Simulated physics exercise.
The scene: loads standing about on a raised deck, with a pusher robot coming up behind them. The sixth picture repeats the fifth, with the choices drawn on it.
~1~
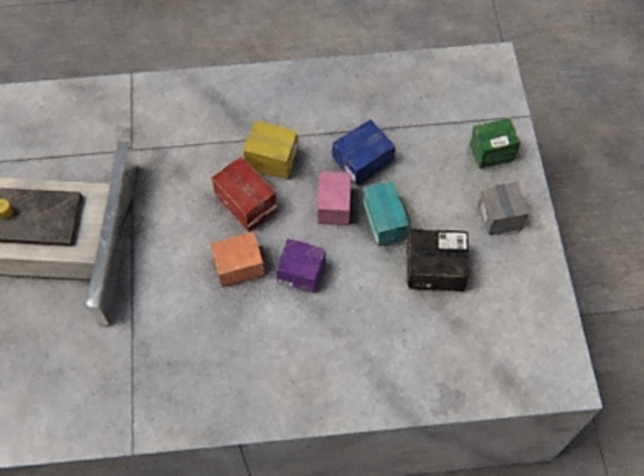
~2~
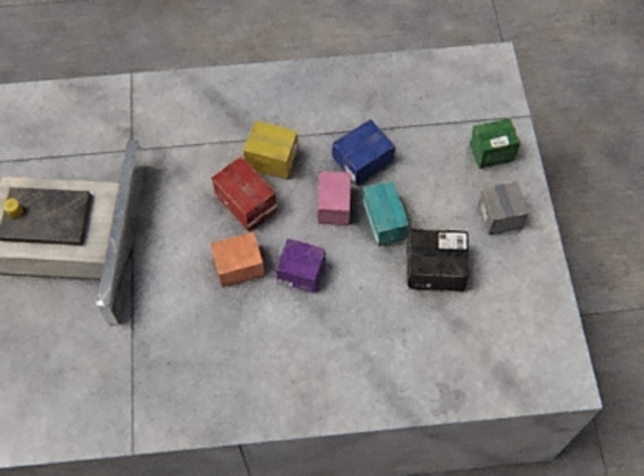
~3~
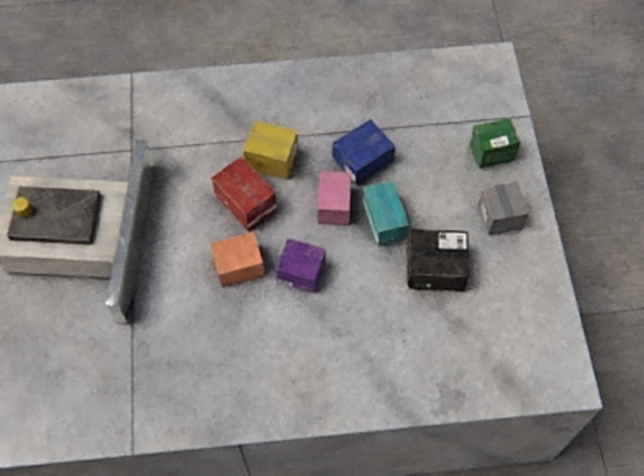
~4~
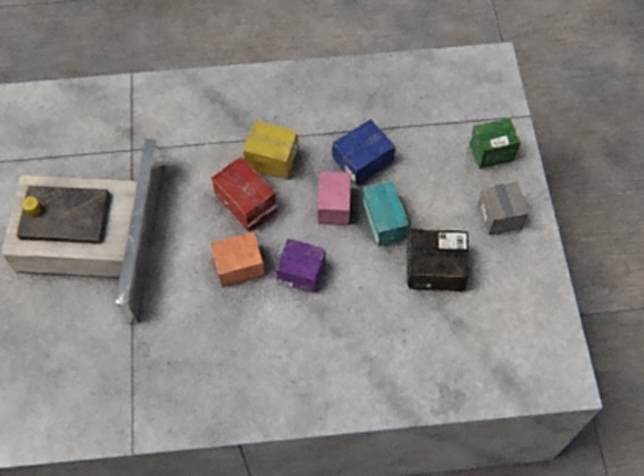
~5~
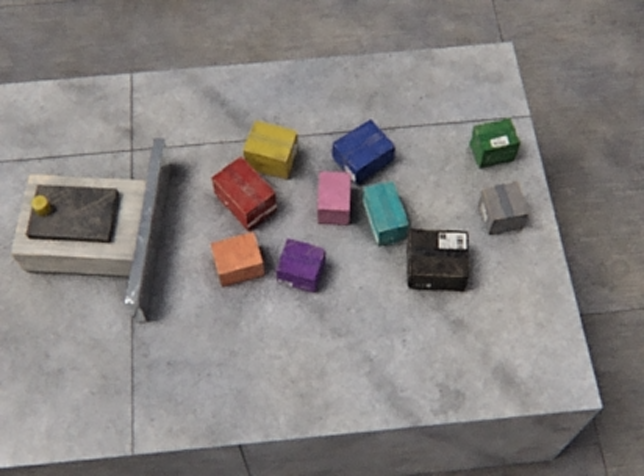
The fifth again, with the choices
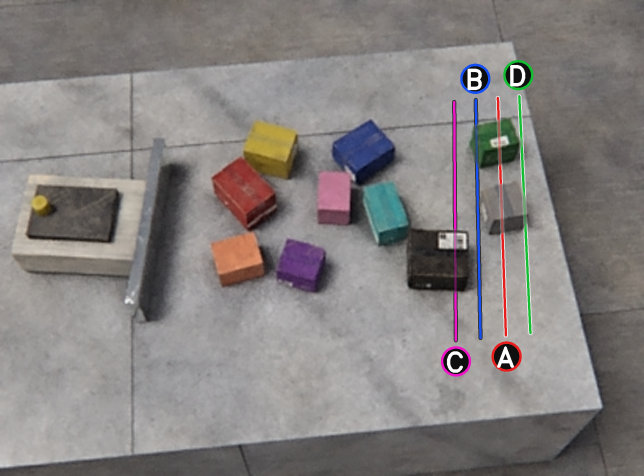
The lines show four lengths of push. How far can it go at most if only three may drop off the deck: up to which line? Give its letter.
C is the last line within the limit.
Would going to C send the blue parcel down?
By then, no.
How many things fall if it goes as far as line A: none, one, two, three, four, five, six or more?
By then, six or more.
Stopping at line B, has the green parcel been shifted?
By then, yes.
On the copy, A at (502, 209); B at (478, 211); C at (455, 213); D at (525, 207).
On C. First, robot (191, 203); yellow parcel (296, 148); purple box (326, 264).
Then, robot (303, 193); black parcel (487, 260); blue parcel (447, 151).
Finally, robot (389, 186); green parcel over the edge; black parcel over the edge; three fallen.
By contrast, A drops seven; B drops four; D drops eight.
